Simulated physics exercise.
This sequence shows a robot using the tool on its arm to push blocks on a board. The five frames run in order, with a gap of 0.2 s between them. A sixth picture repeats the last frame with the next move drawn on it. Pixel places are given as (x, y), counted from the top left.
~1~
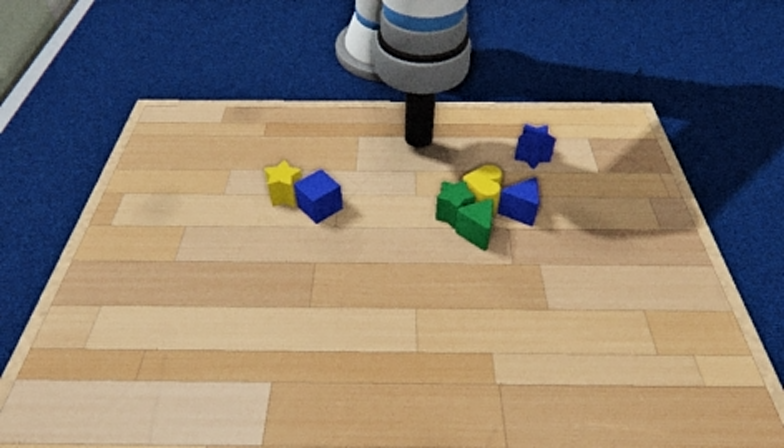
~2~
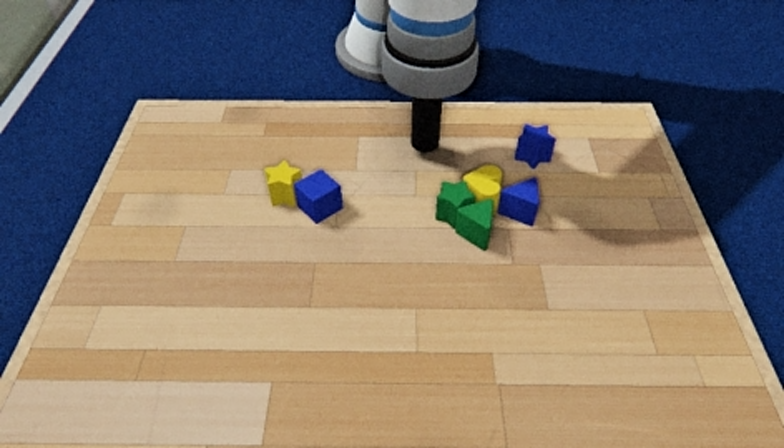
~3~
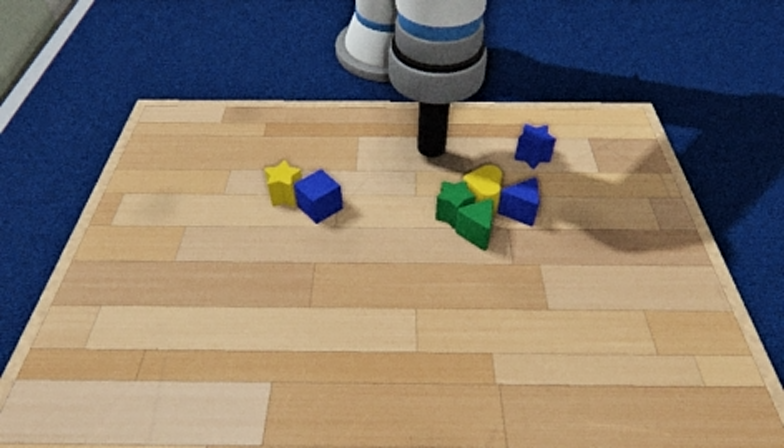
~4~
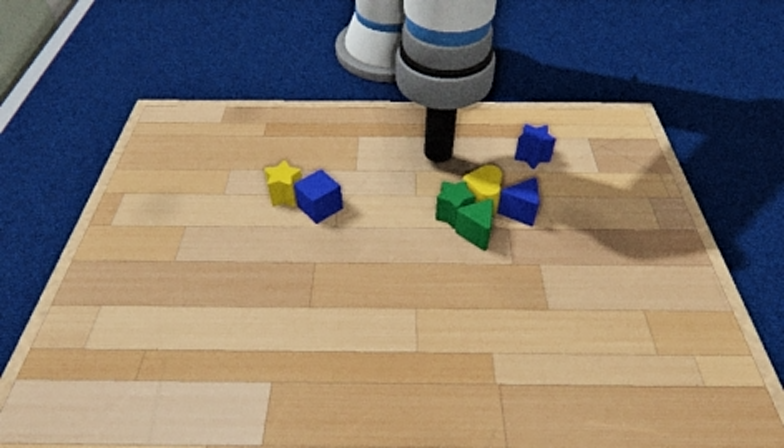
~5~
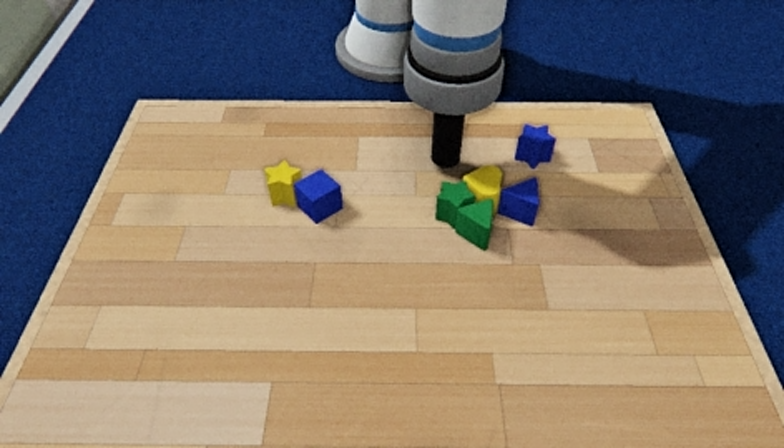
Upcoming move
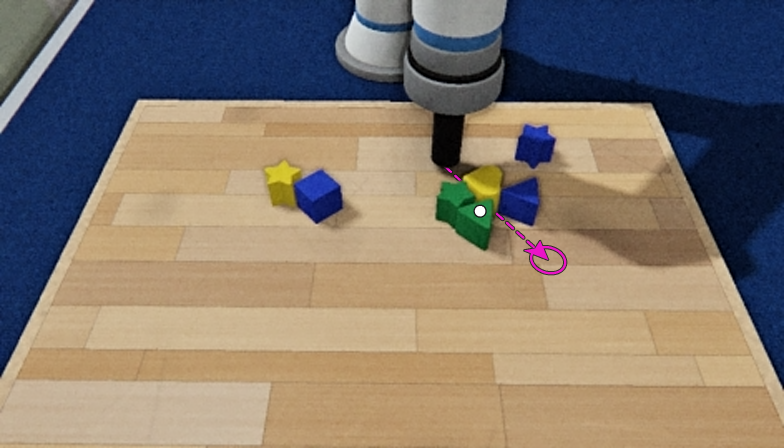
At the start, a robot arm's black tool stands near the back edge of a wooden board, behind a cluster of green, yellow and blue blocks. The tool then moves slightly forward and to the right, ending close behind the yellow block, while all the blocks stay still.
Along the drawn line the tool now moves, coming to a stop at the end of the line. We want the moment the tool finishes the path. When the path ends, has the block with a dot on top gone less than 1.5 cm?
Yes.
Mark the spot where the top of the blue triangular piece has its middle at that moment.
The point I'd pick in the picture is (552, 200).
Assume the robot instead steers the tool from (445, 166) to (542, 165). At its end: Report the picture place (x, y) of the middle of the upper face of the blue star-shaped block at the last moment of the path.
Top centre: (559, 127).
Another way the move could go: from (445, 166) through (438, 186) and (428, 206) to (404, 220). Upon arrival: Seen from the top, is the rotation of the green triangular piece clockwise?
No
The line goes from (445, 166) to (548, 260); the dot is on the green triangular piece.
What follows on the original path. One third of the way, tool at (478, 187); green triangular piece at (481, 217), turned 30° clockwise; yellow heart-shaped block at (499, 192); blue triangular piece at (533, 193), turned 30° anticlockwise.
Two thirds of the way, tool at (513, 219); green triangular piece at (482, 220), turned 55° clockwise; yellow heart-shaped block at (535, 227), turned 15° clockwise; blue triangular piece at (552, 200), turned 85° anticlockwise.
At the end, tool at (550, 252); green star-shaped block unmoved; green triangular piece at (482, 220), turned 55° clockwise; yellow heart-shaped block at (571, 265), turned 30° clockwise; blue triangular piece at (552, 200), turned 85° anticlockwise.
